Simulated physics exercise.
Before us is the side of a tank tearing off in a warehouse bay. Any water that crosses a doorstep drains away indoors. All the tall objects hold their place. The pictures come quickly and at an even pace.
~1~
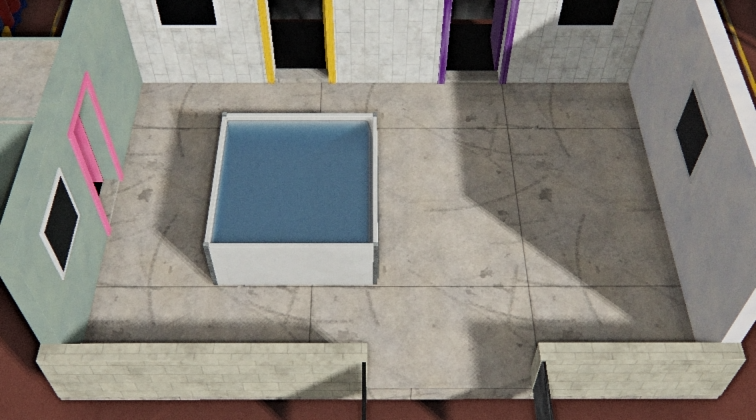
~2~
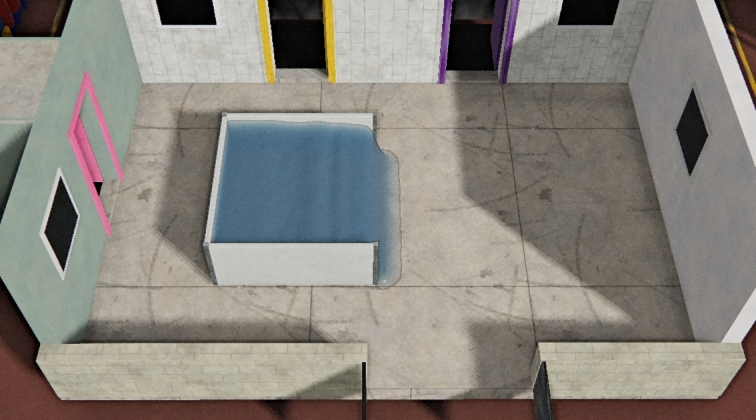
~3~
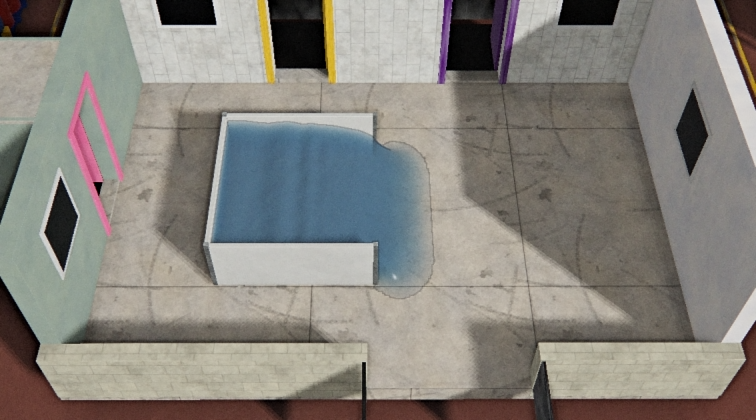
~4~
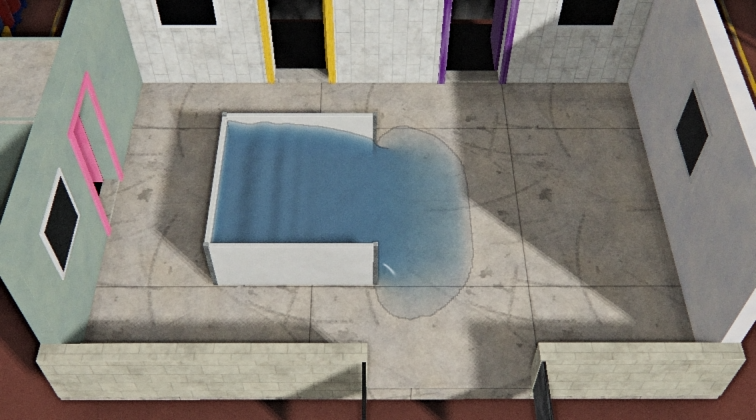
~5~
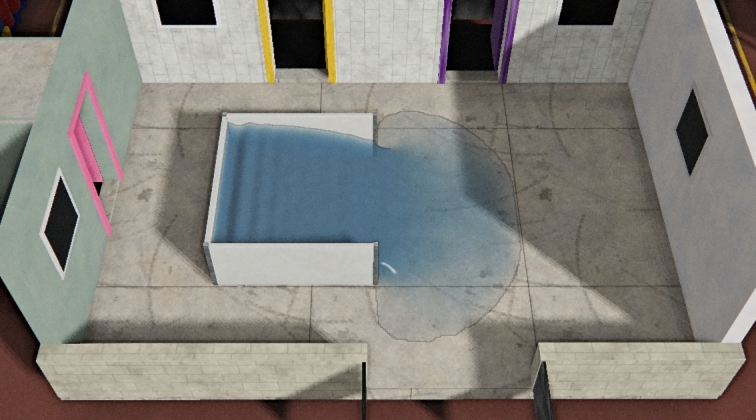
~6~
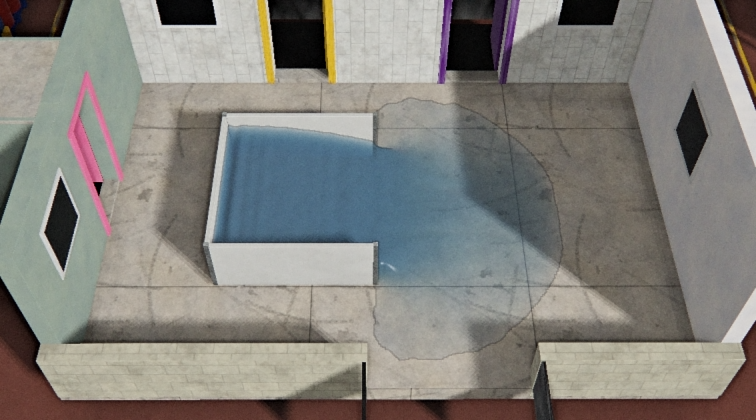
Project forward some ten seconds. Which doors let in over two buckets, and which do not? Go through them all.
My prediction: The yellow door does not surpass two buckets. The purple door surpasses two buckets. The pink door does not surpass two buckets.
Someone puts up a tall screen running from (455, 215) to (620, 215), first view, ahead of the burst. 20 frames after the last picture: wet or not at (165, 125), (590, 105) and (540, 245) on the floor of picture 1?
Untouched, soaked, soaked.
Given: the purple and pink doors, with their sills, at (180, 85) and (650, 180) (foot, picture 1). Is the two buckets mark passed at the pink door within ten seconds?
Checking it alone, the pink door overshoots.
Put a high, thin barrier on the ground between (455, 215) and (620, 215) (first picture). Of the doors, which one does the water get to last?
That would be the door marked pink.
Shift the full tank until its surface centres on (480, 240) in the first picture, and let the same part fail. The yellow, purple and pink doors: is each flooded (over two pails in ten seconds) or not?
Result per door: Yellow does not reach it; purple gets past it; pink gets past it.
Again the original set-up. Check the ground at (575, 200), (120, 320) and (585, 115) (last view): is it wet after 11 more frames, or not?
Point 1: Drenched; point 2: Not wet; point 3: Drenched.
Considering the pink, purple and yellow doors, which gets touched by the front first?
It's the purple-painted one.
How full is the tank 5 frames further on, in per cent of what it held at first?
Close to 50 in a hundred.
A moment on, water covers 55 % of the floor; the yellow door not reached, the purple door wet at the sill, nothing in, the pink door not reached.
Next, water covers 55 % of the floor; the yellow door not reached, the purple door under two buckets in, the pink door not reached.
Then, water covers 55 % of the floor; the yellow door not reached, the purple door over two buckets in, the pink door not reached.
Later, water covers 80 % of the floor; the yellow door wet at the sill, nothing in, the purple door far over two buckets in, the pink door not reached.
In the end, water covers 100 % of the floor; the yellow door wet at the sill, nothing in, the purple door far over two buckets in, the pink door wet at the sill, nothing in.
